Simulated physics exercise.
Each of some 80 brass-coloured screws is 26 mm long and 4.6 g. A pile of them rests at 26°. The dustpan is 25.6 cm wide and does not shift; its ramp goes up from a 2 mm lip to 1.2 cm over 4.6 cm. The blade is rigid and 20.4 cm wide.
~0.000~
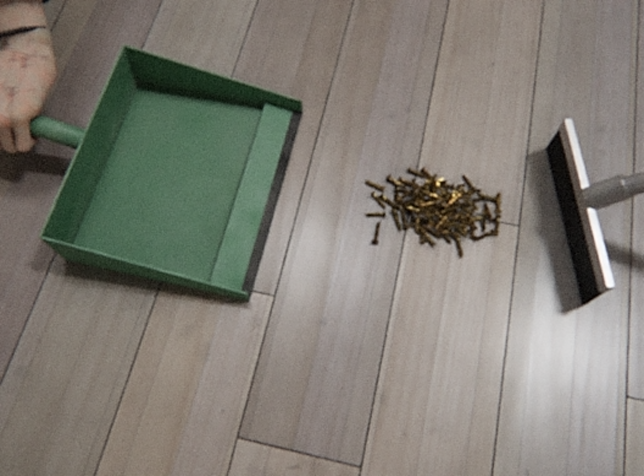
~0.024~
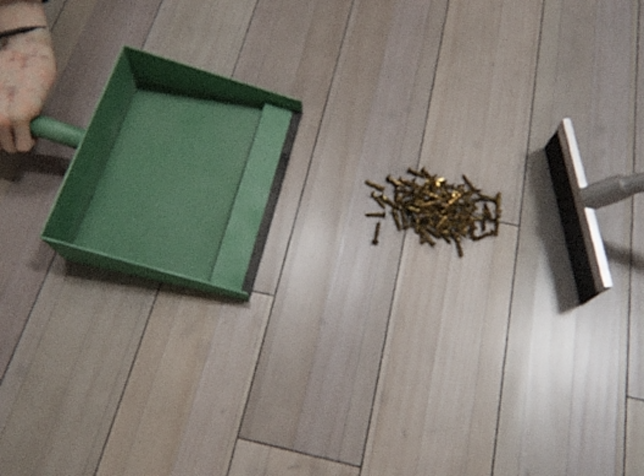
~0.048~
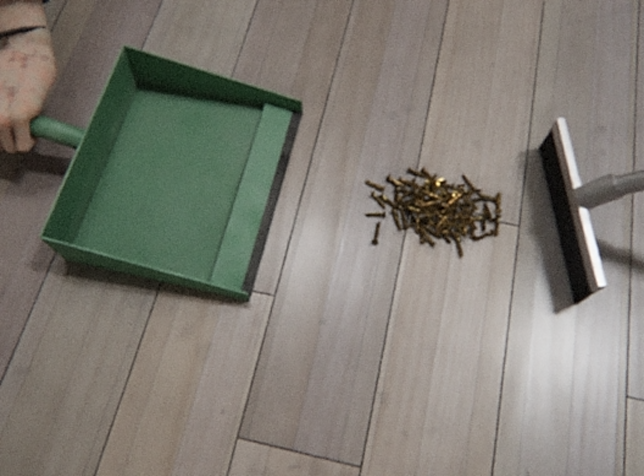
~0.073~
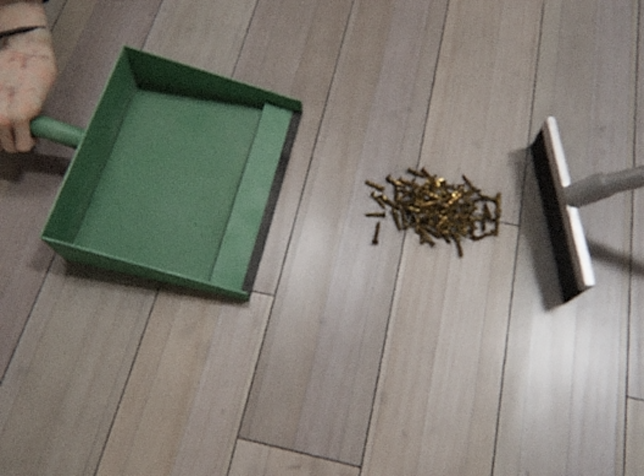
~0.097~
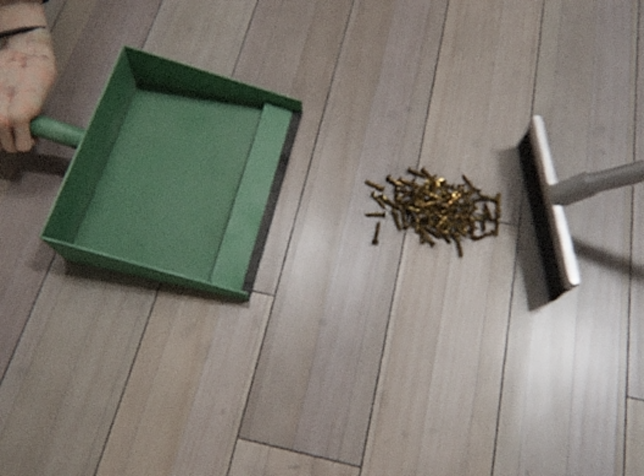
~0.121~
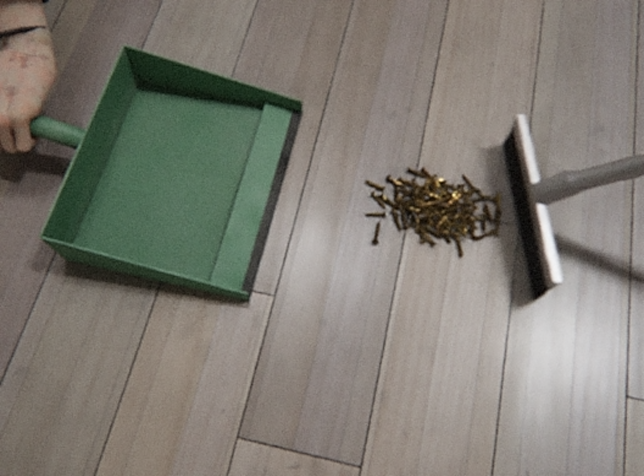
A broom slides left across the wooden floor, nearing a pile of still brass-coloured screws.
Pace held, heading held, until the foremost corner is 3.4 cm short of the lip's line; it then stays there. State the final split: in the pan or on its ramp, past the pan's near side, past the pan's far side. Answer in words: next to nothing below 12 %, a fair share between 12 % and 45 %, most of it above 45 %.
Pan - a fair share; near side - next to nothing; far side - next to nothing.
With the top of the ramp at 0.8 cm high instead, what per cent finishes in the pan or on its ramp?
That would give something like 30 per cent.
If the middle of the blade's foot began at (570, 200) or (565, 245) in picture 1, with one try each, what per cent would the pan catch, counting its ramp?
Roughly 15 % and 30 %.
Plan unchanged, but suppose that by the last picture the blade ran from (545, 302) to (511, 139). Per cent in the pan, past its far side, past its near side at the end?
Pan: 40, far side: 0, near side: 5.
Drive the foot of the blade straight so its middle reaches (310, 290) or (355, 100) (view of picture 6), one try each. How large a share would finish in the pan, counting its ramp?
Close to 15 and 0 in a hundred, in that order.
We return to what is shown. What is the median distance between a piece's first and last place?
Median: Approx. 18 cm.
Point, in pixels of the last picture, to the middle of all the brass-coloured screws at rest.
Look around (291, 201) in the last picture.
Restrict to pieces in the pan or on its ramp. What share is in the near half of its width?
I'd say near 40 per cent.
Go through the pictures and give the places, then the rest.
In the first picture, blade from (605, 287) to (565, 127), moved 0.0 cm, 0 of the pieces shifted so far; middle of the pieces at (438, 208); pan at (175, 179).
In the second picture, blade from (603, 287) to (563, 127), moved 0.2 cm, 0 of the pieces shifted so far; middle of the pieces at (438, 208).
In the third picture, blade from (596, 286) to (557, 126), moved 0.9 cm, 0 of the pieces shifted so far; middle of the pieces at (438, 208).
In the fourth picture, blade from (585, 285) to (547, 126), moved 2.0 cm, 0 of the pieces shifted so far; middle of the pieces at (438, 208).
In the fifth picture, blade from (570, 284) to (534, 124), moved 3.6 cm, 0 of the pieces shifted so far; middle of the pieces at (438, 208).
In the sixth picture, blade from (553, 282) to (518, 123), moved 5.4 cm, 0 of the pieces shifted so far; middle of the pieces at (438, 208); pan at (175, 179). Its pace works out near 0.76 m/s, heading 7 degrees towards the viewer's side.
After 0.28 s, middle of the blade 17 cm from the lip; 0 % over the lip, far side 0 %, near side 0 %.
After 0.38 s, middle of the blade 9 cm from the lip; 0 % over the lip, far side 0 %, near side 0 %.
After 0.62 s, middle of the blade 6 cm from the lip; 20 % over the lip, far side 0 %, near side 0 %.
By 1.9 s all is still; pan 15 %, near side 5 %, far side 0 %, in front of the lip or behind the blade 80 %.
